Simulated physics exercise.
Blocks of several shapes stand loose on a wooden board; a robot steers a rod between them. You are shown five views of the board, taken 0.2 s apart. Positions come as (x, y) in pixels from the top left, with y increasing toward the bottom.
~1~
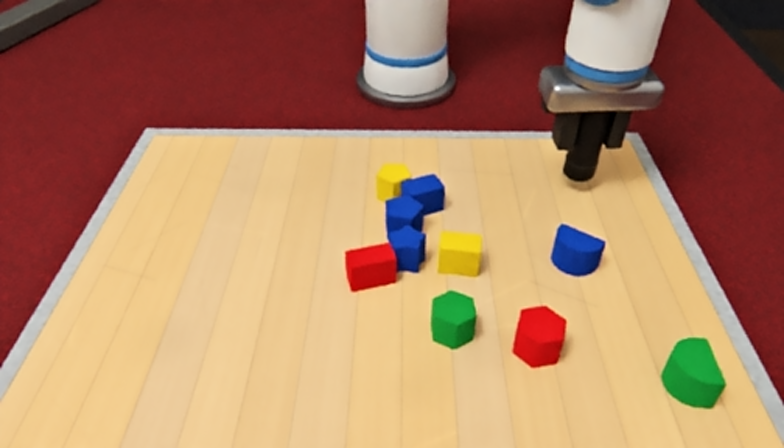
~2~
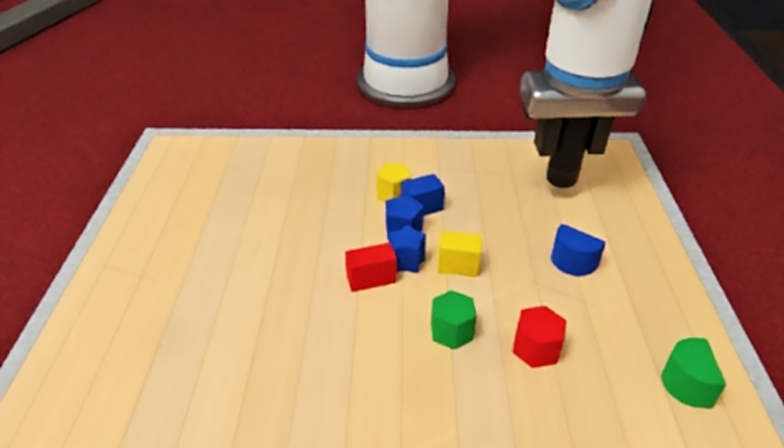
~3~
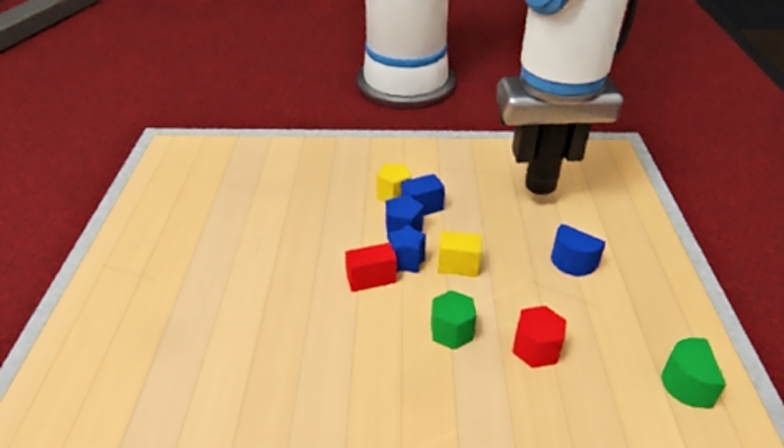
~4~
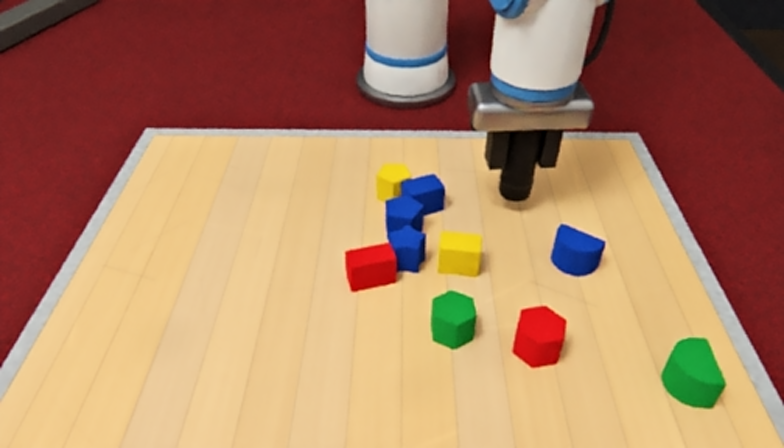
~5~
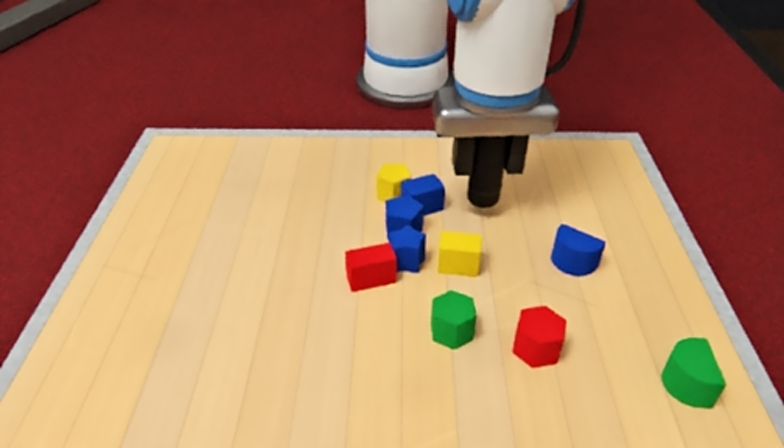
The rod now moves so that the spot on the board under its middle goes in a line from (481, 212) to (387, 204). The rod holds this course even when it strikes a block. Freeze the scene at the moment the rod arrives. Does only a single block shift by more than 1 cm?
No
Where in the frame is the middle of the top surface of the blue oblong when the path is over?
Near (351, 180).
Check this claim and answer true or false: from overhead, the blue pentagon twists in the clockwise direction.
Verdict: False.
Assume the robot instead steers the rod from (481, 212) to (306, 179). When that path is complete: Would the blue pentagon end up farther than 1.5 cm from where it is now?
No - that is not the case.
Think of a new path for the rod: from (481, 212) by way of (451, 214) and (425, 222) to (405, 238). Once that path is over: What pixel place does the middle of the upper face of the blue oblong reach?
The centre of its top will be at (387, 189).
The first path, step by step. One third of the way, rod at (449, 196); yellow pentagon at (391, 170); blue pentagon at (400, 208), turned 15° anticlockwise; blue oblong at (412, 183).
Two thirds of the way, rod at (418, 193); yellow pentagon at (379, 163); blue pentagon at (398, 208), turned 25° anticlockwise; blue oblong at (379, 182).
At the end, rod at (387, 191); yellow pentagon at (374, 161), turned 20° clockwise; blue pentagon at (398, 208), turned 25° anticlockwise; blue star in place; blue oblong at (351, 180), turned 15° clockwise.
